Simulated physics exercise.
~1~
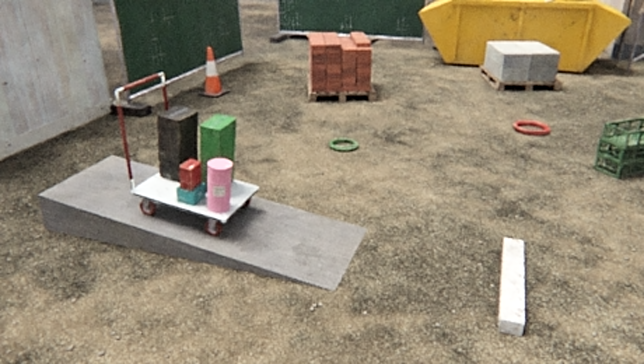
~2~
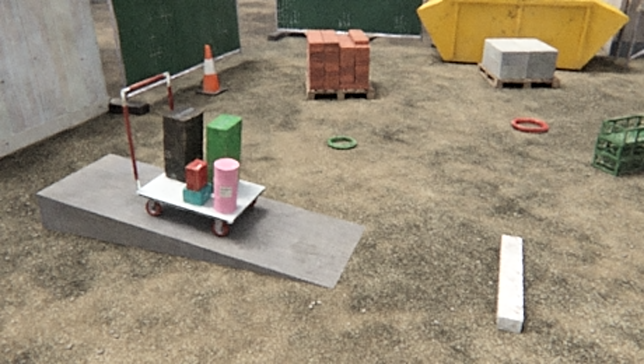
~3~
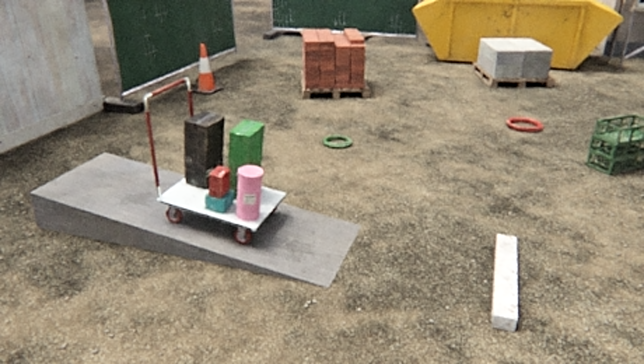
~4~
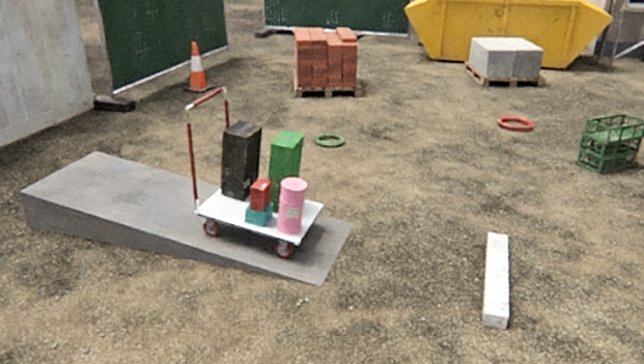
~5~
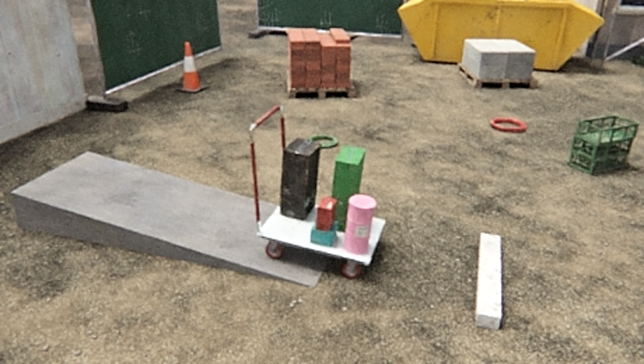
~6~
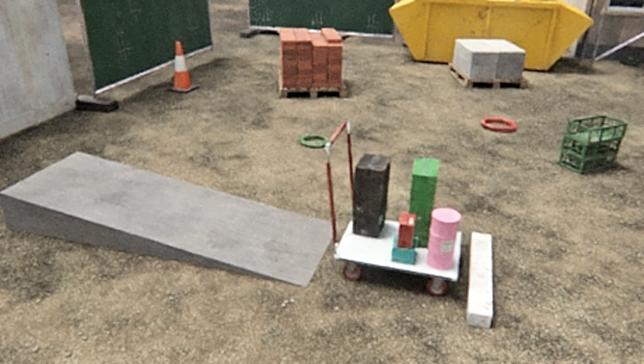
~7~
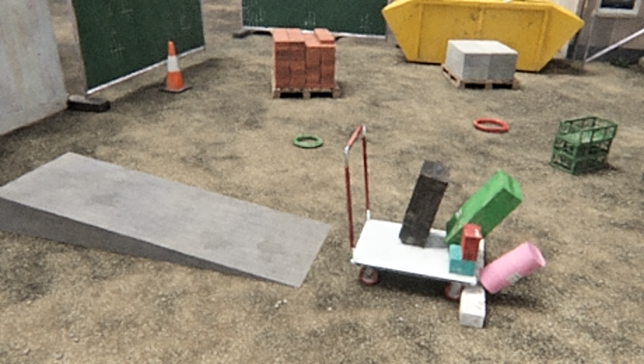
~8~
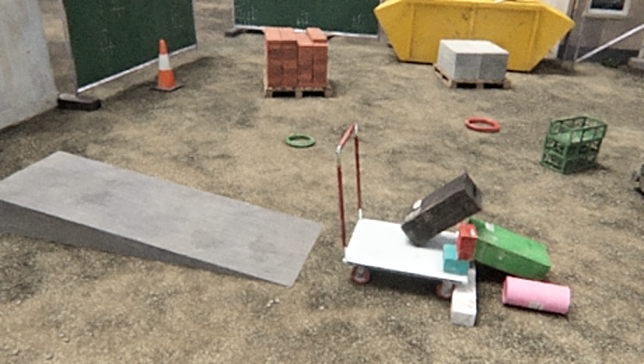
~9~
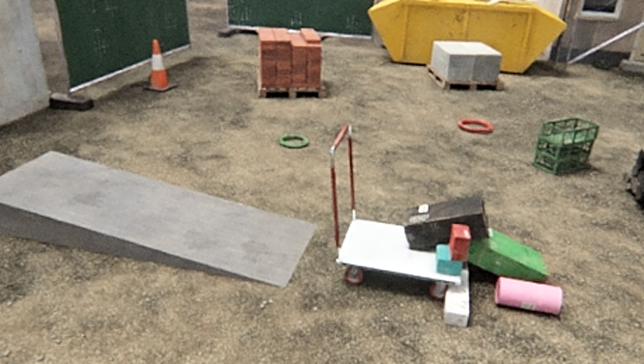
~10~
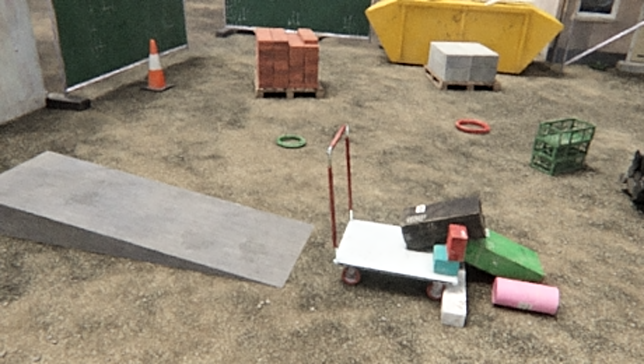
A large yellow skip stands at the back of a gravel yard, seen from slightly above, with stacked orange bricks, a traffic cone and a green crate around it. On a grey ramp at left, a white trolley with a red handle carries a black box, a green box, a pink canister and small red and turquoise boxes. It rolls down rightward onto the gravel and stops against a pale kerb. The canister pitches off over the front, then the green box topples after it. The black box tips over but stays aboard, lying beside the still-stacked small boxes.
